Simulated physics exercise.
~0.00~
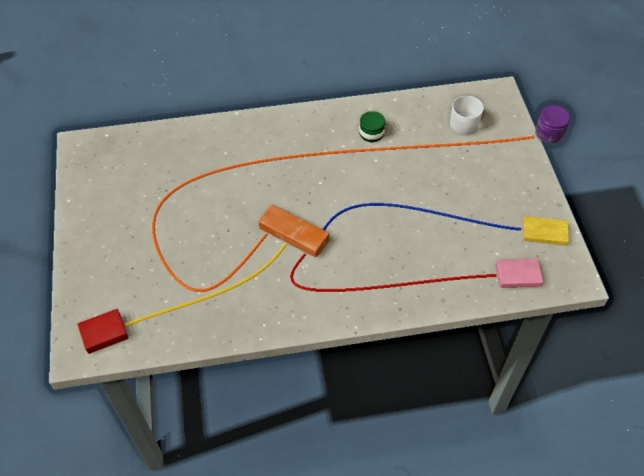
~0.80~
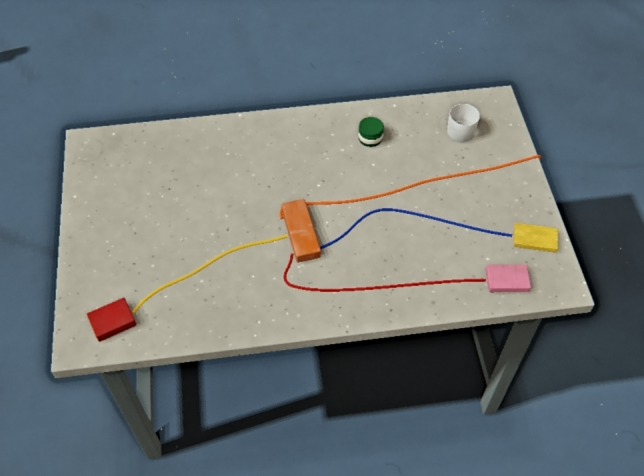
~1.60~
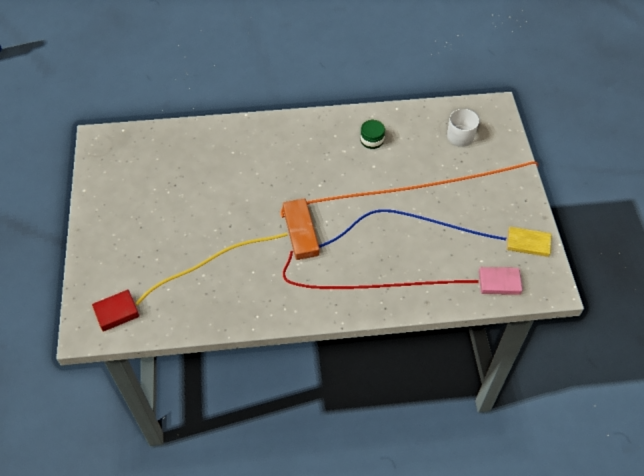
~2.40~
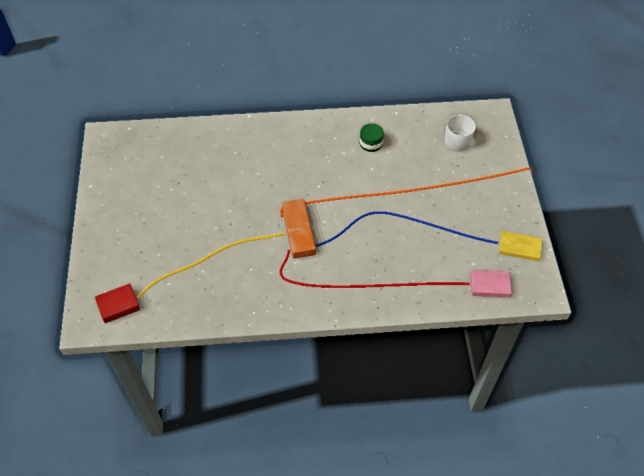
A pale speckled table stands on a blue floor, seen from above at an angle as the view drifts slightly sideways. An orange power strip lies near the middle, joined by coloured cables to a red block at left and yellow and pink blocks at right, with a green canister and white cup behind. A long orange cable loops from the strip to a purple speaker at the far right corner. The speaker drops out of sight over the edge, and the cable pulls nearly straight. The strip swivels more upright but stays near its place, and the red block barely shifts. Finally, the orange cable still runs over the right edge, while everything else rests on the table.
